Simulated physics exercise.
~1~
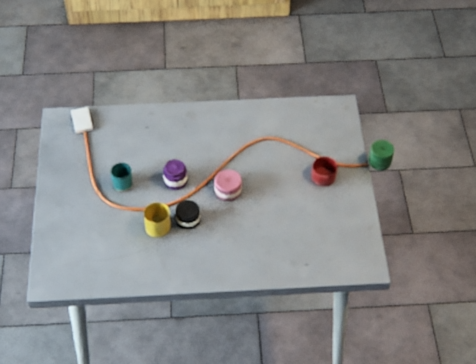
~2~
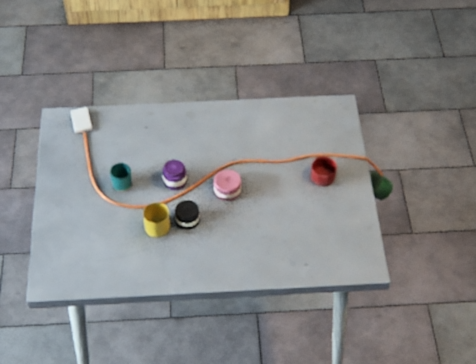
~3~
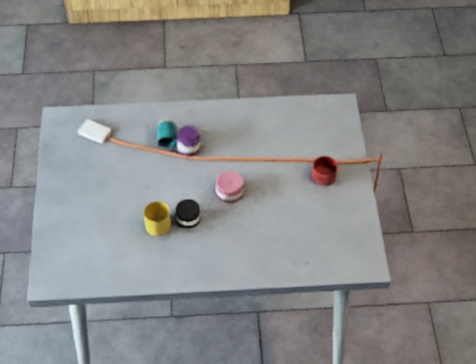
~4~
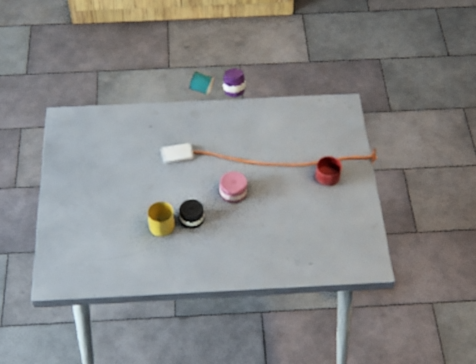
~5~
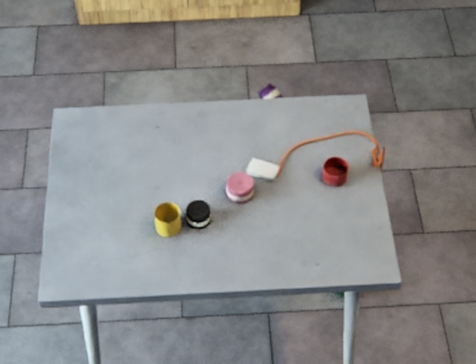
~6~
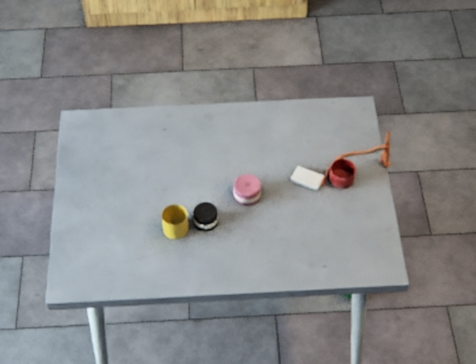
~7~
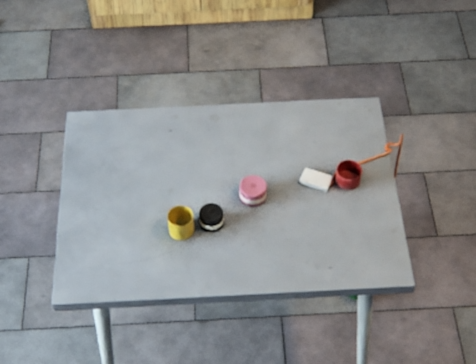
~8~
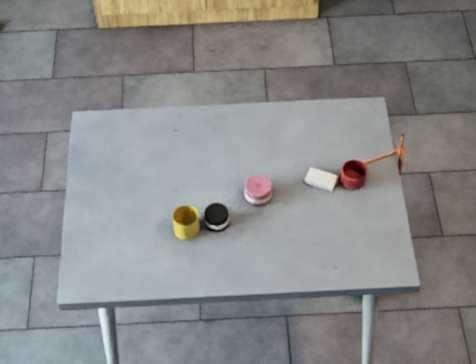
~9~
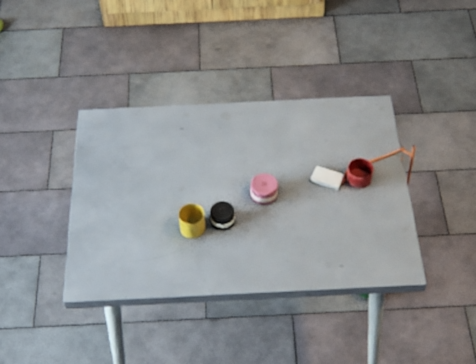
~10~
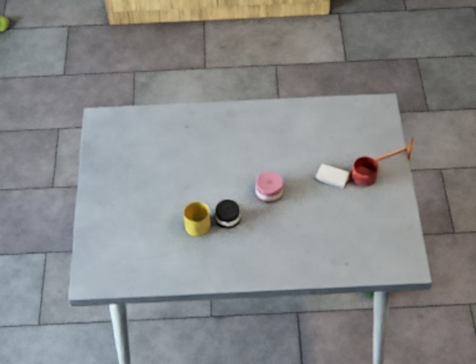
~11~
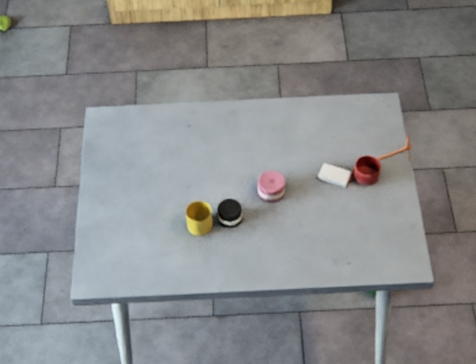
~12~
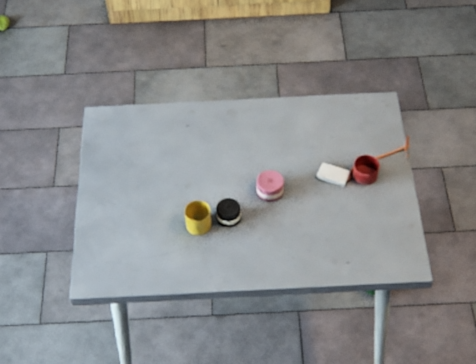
An orange cable snakes across a gray table on a gray tiled floor, seen from above, linking a white block at the left to a green object just beyond the right edge. A teal cup, purple jar, yellow cup, black tin, pink canister and red cup stand between them. The green object drops out of sight, pulling the cable taut and dragging the white block rightward. The cable sweeps the teal cup and purple jar off the far edge. The block slides past the pink canister and stops beside the red cup, the cable's end hanging over the right edge.
